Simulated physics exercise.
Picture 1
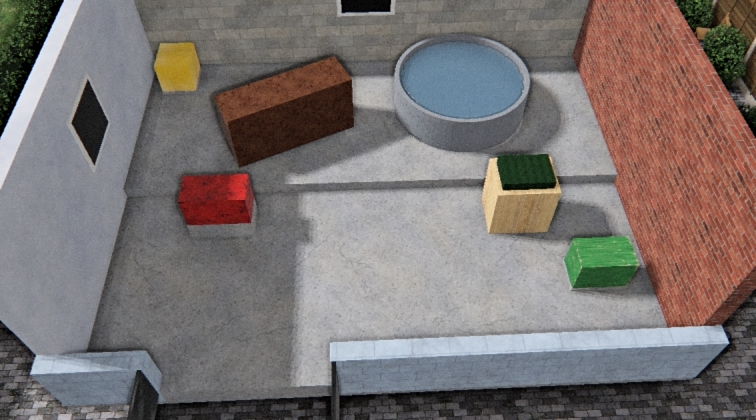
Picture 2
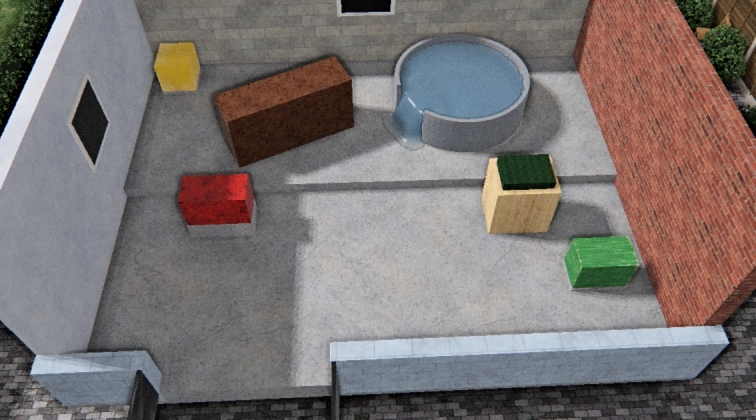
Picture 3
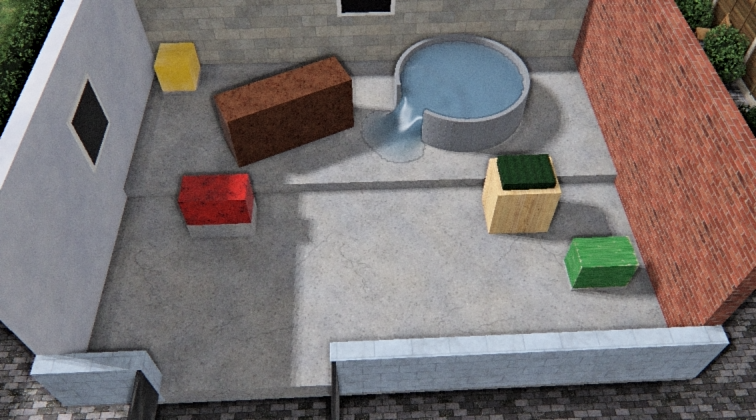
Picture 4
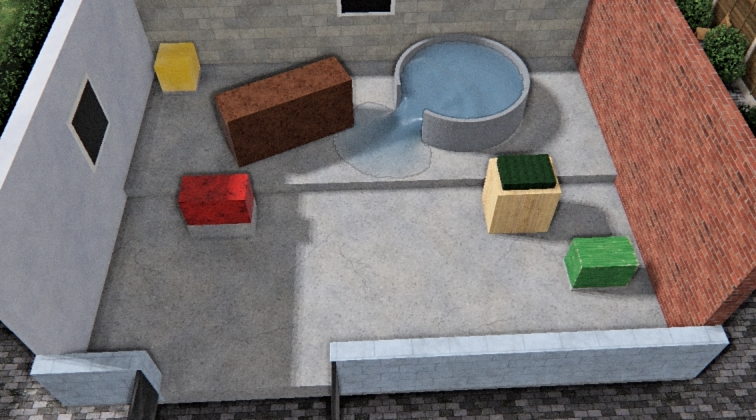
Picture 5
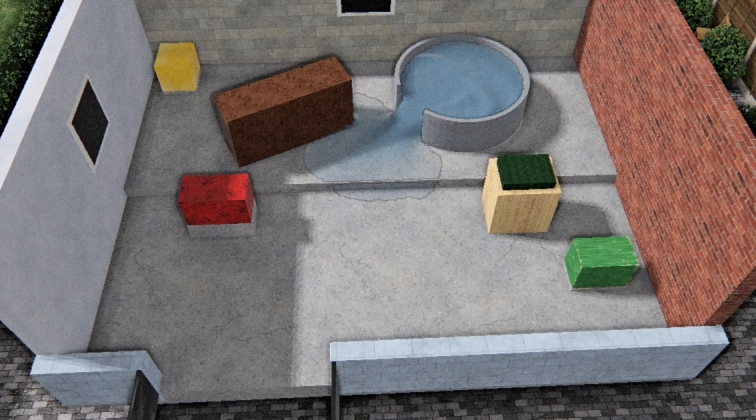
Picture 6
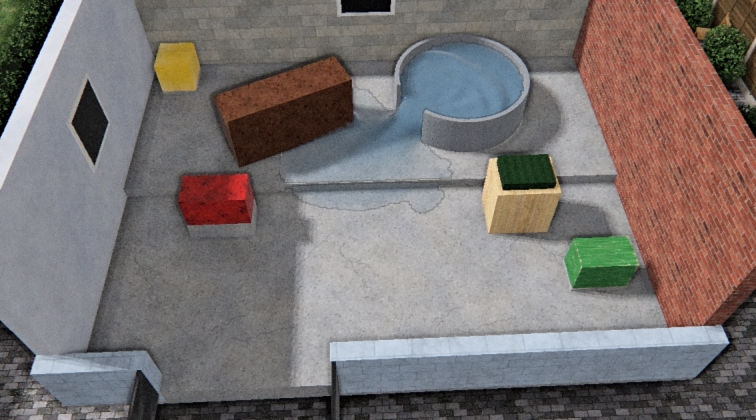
Water pours from a gap in the round pool and spreads across the yard's lower level.
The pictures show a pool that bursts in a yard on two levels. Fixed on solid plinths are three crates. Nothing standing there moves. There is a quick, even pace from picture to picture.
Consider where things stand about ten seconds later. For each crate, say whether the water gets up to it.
Red crate: No; yellow crate: No; green crate: No.
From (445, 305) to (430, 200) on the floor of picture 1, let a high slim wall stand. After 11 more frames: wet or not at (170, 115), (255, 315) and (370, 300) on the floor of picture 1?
The first point comes out unwetted, the next inundated, the last inundated.
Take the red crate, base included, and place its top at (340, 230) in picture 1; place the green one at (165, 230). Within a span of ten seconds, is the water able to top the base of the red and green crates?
Outcome - red crate is not reached, green crate is flooded.
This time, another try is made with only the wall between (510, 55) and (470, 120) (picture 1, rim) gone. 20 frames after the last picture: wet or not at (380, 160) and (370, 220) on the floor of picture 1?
Waterless, submerged.
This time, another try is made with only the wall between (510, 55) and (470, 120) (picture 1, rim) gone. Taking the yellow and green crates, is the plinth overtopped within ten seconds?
First the yellow crate: It is left alone; then the green crate: It is hit.
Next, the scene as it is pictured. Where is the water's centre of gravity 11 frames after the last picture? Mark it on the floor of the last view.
About (407, 133) in the last view.
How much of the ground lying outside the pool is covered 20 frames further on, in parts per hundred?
I'd guess some 45 per cent.
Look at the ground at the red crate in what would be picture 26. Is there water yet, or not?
Note - red: Got wet.
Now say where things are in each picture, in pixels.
In the first picture, still water in the round pool at (462, 79).
In the second picture, the front is at (416, 147), out from the gap at (409, 120).
In the third picture, water pours out at (409, 121) and has run to (384, 155).
In the fourth picture, the front is at (340, 149), out from the gap at (409, 121).
In the fifth picture, the front is at (311, 163), out from the gap at (409, 120).
In the sixth picture, water pours out at (409, 120) and has run to (288, 178).
A moment on, water covers 20 % of the floor; the red crate water round its plinth, the yellow crate not reached, the green crate not reached.
Next, water covers 35 % of the floor; the red crate water round its plinth, the yellow crate not reached, the green crate not reached.
Then, water covers 45 % of the floor; the red crate water round its plinth, the yellow crate water round its plinth, the green crate not reached.
Later, water covers 55 % of the floor; the red crate water round its plinth, the yellow crate water round its plinth, the green crate not reached.
In the end, water covers 70 % of the floor; the red crate stayed above the water, the yellow crate stayed above the water, the green crate stayed above the water.
